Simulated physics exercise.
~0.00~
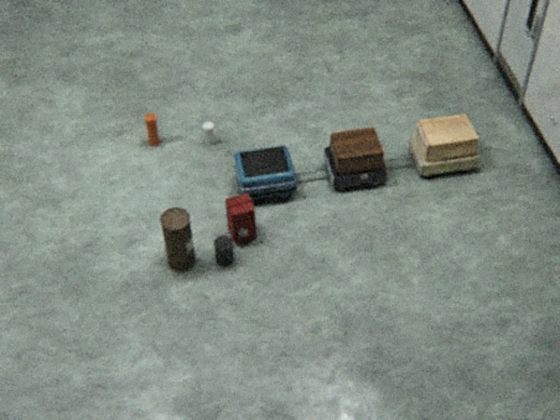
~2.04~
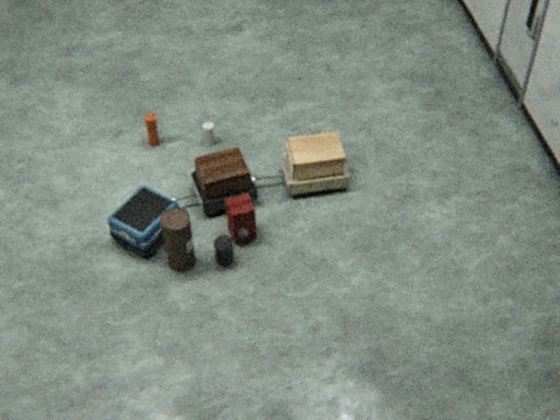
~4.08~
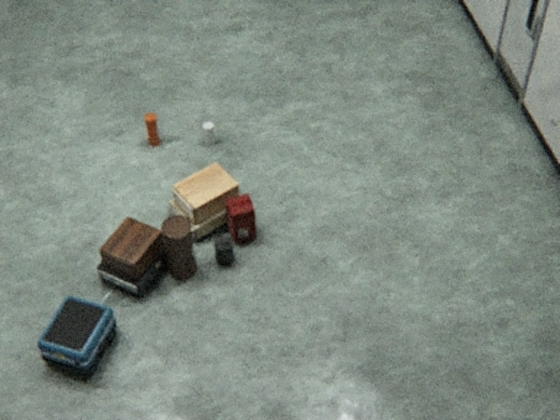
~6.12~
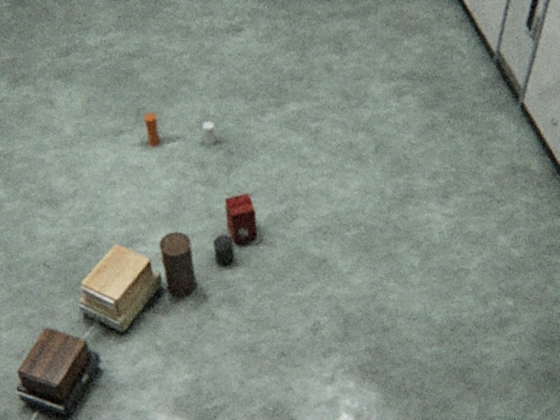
A small blue tug pulling two carts with wooden loads drove left, then curved down past the items on the floor, and the carts nudged the upright brown drum slightly downward before the tug left view, with the other four items still in place.
